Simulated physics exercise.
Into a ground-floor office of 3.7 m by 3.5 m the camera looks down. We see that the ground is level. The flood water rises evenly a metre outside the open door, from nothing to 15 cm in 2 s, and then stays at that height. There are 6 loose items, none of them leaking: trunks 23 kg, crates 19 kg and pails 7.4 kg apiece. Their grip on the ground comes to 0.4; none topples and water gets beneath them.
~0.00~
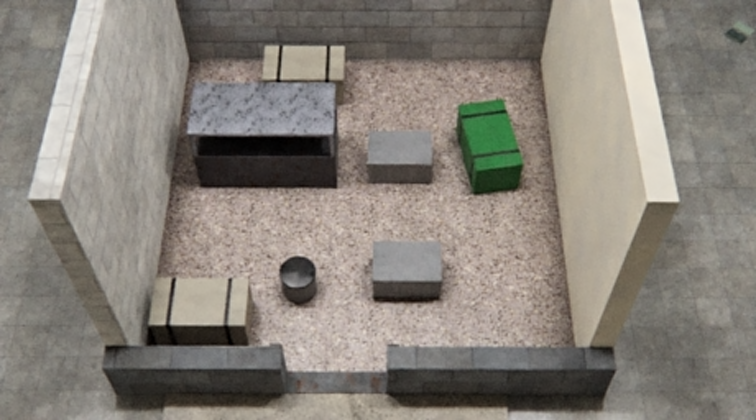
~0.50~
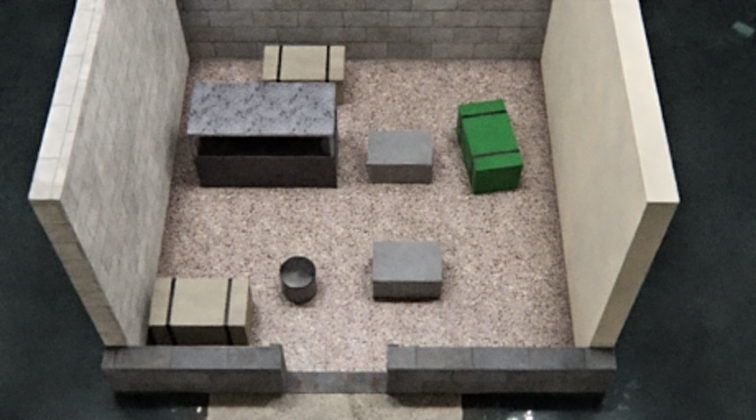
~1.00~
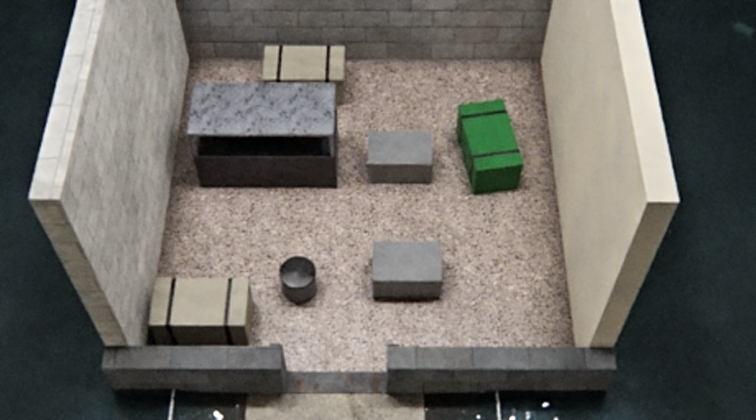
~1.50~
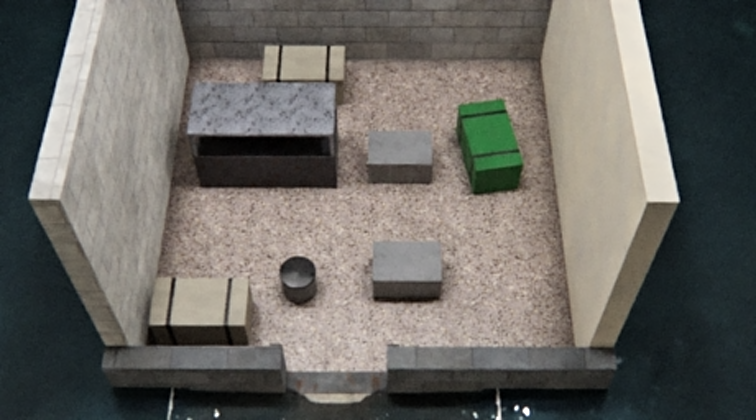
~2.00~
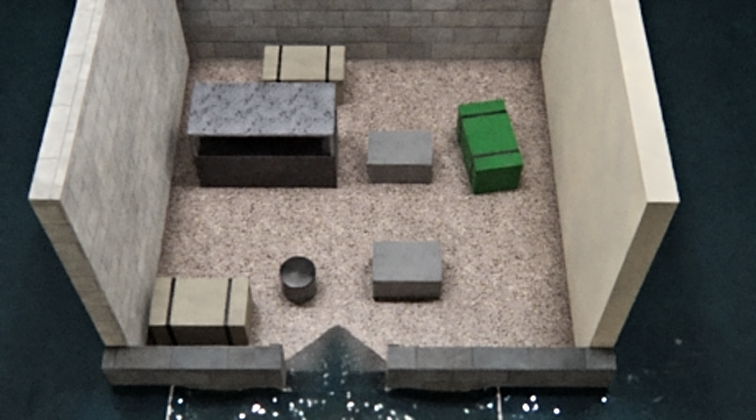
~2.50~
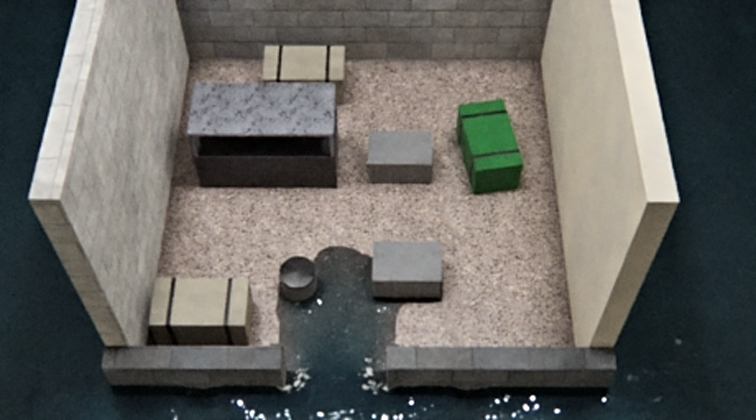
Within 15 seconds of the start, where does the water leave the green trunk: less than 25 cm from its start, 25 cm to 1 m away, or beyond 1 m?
It is left 25 cm to 1 m away.
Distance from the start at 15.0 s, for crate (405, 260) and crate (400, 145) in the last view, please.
The first is 100 cm from its start, the second 100 cm.
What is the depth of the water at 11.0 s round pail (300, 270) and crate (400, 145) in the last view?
About 8 and 6 cm.
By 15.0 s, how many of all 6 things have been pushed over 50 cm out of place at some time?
The count comes to 5.
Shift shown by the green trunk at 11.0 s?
It has shifted about 0 cm.
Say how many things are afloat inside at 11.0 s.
1 at that moment.
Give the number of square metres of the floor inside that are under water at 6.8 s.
About 10.5 m2.
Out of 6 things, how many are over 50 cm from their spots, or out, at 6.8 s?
I get 1.
After 3.5 s the green trunk is near (490, 134), 0.0 m from its start, aground; 0 afloat.
After 6.8 s the green trunk is near (490, 134), 0.0 m from its start, aground; 0 afloat.
After 11.0 s the green trunk is near (490, 134), 0.0 m from its start, aground; 1 afloat.
After 15.0 s the green trunk is near (533, 146), 0.4 m from its start, afloat; 4 afloat.
